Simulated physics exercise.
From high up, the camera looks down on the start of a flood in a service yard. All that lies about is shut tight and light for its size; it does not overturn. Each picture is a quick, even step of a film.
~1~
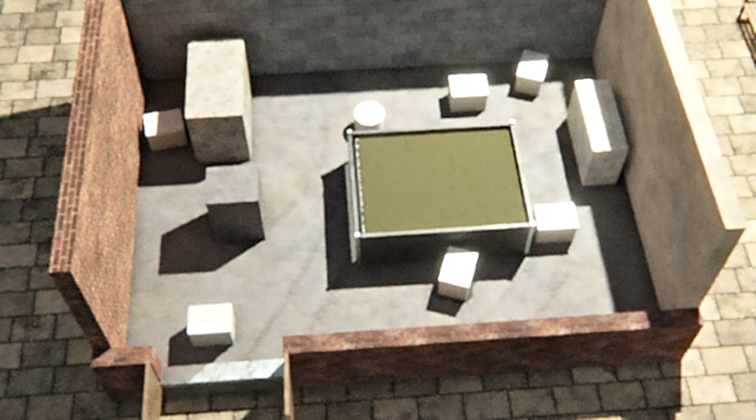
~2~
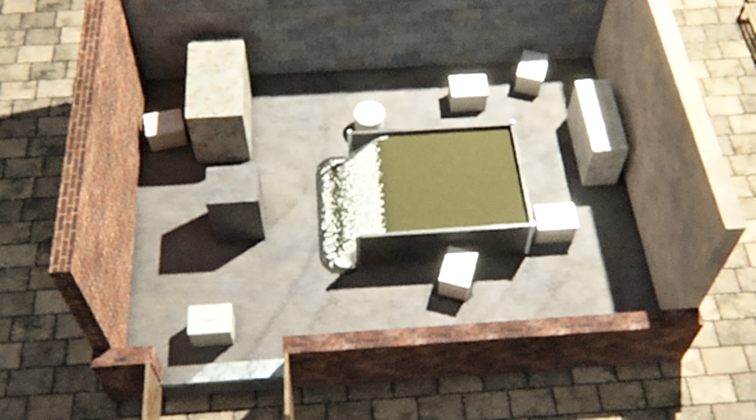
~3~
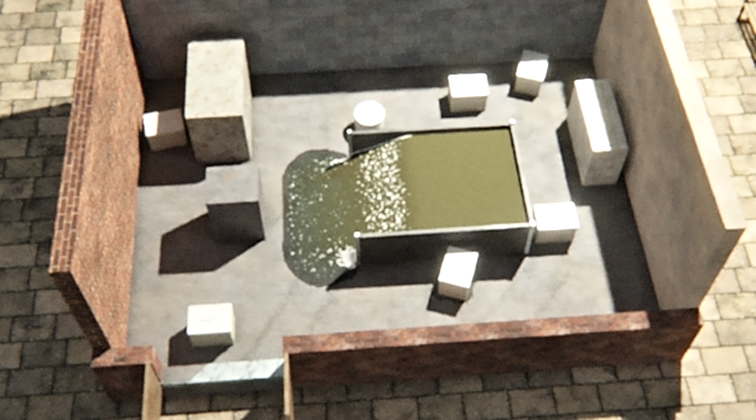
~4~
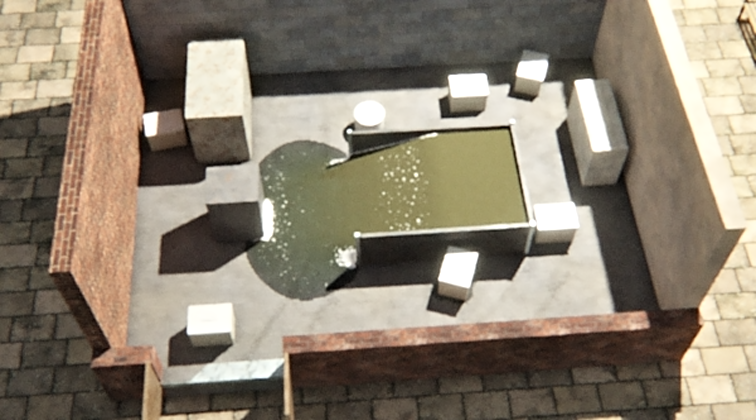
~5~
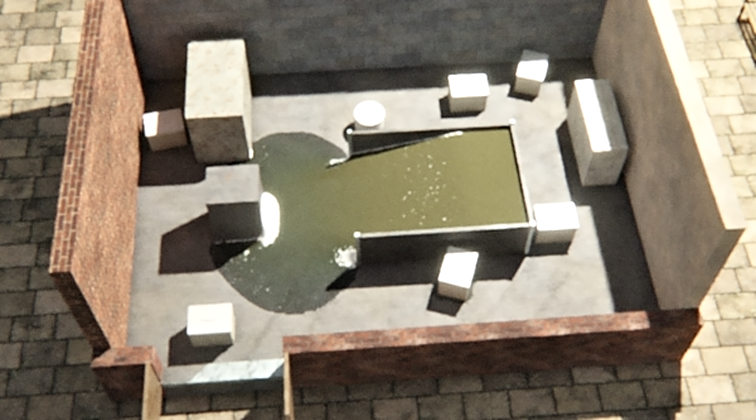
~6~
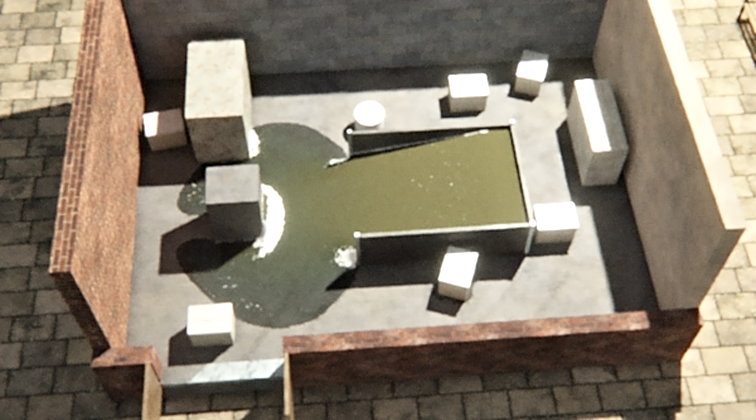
In a walled yard, murky water pours leftward from an open tank and spreads around a block.
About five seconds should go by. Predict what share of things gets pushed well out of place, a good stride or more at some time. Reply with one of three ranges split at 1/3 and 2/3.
1/3 to 2/3.
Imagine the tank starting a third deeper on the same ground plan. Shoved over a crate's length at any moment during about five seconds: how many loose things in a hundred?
Something like 60 percent.
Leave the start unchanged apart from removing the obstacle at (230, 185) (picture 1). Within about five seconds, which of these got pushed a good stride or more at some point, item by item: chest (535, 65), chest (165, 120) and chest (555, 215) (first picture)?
No. 1 remained in place, no. 2 got relocated, no. 3 remained in place.
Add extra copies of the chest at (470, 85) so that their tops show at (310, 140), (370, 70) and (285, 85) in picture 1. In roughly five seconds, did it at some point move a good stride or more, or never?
Here's the rundown: Sent far off, sent far off, and finally sent far off.
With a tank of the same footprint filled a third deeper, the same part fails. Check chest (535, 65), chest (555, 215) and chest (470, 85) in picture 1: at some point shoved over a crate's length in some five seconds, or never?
First: Goes past it; second: Falls short; third: Goes past it.
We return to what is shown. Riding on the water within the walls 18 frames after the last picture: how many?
It adds up to 1.
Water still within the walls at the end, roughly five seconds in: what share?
It comes out at 74 parts in a hundred.
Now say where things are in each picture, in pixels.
In the first frame, a chest at (163, 122), on the bottom; a chest at (533, 65), on the bottom; 0 of 7 have shifted.
In the second frame, a chest at (163, 122), on the bottom; a chest at (533, 65) rests on the ground; 0 of 7 have shifted.
In the third frame, a chest at (163, 122) rests on the ground; a chest at (533, 65) rests on the ground; 0 of 7 have shifted.
In the fourth frame, a chest at (163, 122) rests on the ground; a chest at (533, 65) rests on the ground; 0 of 7 have shifted.
In the fifth frame, a chest at (163, 122), on the bottom; a chest at (533, 65) rests on the ground; 0 of 7 have shifted.
In the sixth frame, a chest at (163, 122), on the bottom; a chest at (533, 65), on the bottom; 0 of 7 have shifted.
A moment on, 0 of 7 are well off their spots; 0 afloat.
Next, 1 of 7 are well off their spots; 0 afloat.
Later, 1 of 7 are well off their spots; 1 afloat.
In the end, 4 of 7 are well off their spots, and 4 have been at some point; 1 afloat.
